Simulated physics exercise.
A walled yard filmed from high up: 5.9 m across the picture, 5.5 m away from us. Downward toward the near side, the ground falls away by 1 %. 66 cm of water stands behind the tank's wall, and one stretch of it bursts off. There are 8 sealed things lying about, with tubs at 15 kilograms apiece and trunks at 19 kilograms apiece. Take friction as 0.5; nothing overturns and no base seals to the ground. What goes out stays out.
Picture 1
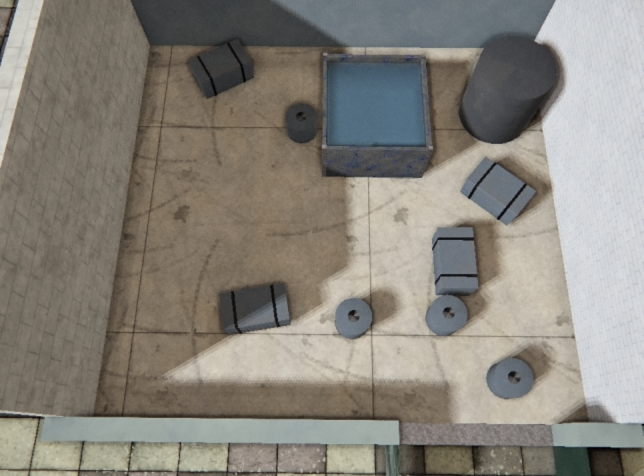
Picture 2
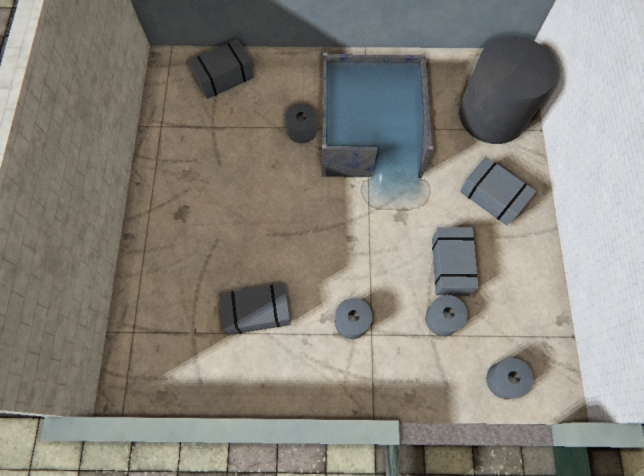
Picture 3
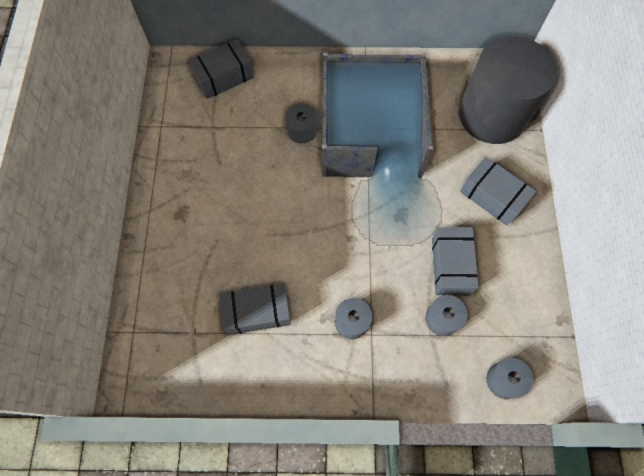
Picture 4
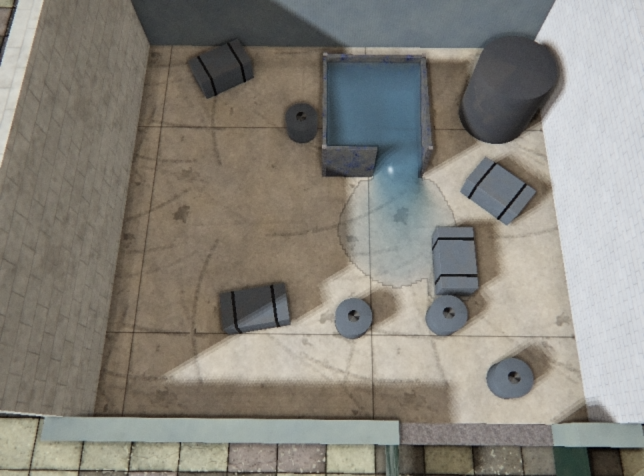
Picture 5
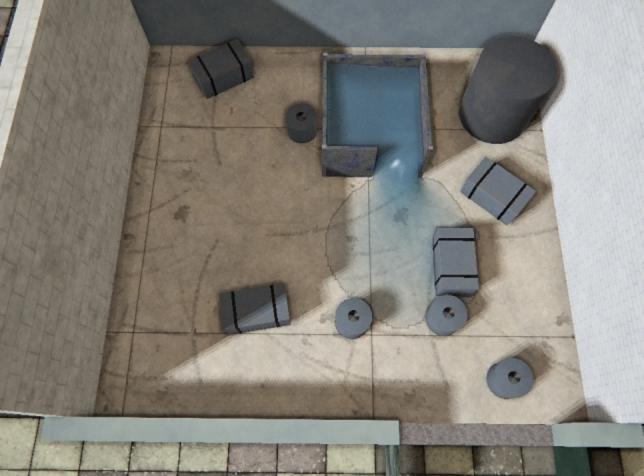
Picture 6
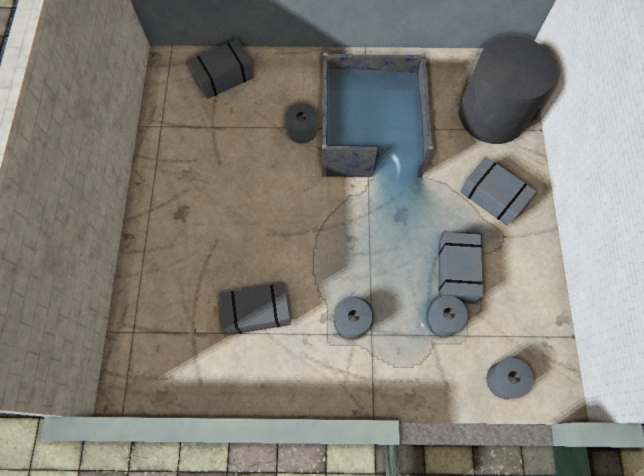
To begin with, a walled yard seen from above holds a water-filled tank, a dark cylinder and scattered strapped grey blocks and round pieces. Part of the tank's near wall bursts open and water pours out, spreading across the ground toward the near side. It surrounds several objects, and one block shifts slightly.
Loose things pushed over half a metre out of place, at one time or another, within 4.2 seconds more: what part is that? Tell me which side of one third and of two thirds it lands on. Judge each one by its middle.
It lands between one third and two thirds.
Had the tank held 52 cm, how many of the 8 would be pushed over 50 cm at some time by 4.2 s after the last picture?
Then 4.
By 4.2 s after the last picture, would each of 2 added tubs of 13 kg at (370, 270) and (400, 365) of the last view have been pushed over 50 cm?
Listed in order, the answers are beyond half a metre followed by beyond half a metre.
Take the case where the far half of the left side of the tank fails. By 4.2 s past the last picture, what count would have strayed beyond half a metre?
Result: 2.
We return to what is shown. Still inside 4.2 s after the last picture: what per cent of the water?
I'd say some 68 percent hasn't gone yet.
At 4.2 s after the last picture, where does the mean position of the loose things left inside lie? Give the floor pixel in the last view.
Mean position: Approximately (324, 241).
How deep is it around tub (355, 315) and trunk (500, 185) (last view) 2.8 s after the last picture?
Depth approx. 4 cm / 1 cm.
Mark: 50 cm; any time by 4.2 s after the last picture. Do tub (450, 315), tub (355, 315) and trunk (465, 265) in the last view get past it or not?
Taking them in turn, the answers are greater, greater and greater.
Then, 0.4 s after the last picture 0 of 8 are over 50 cm from their spots; 0 afloat.
Then, 1.5 s after the last picture 4 of 8 are over 50 cm from their spots; 2 afloat.
Then, 2.8 s after the last picture 4 of 8 are over 50 cm from their spots; 1 afloat.
Then, 4.2 s after the last picture 4 of 8 are over 50 cm from their spots, and 4 have been at some point; 1 afloat.
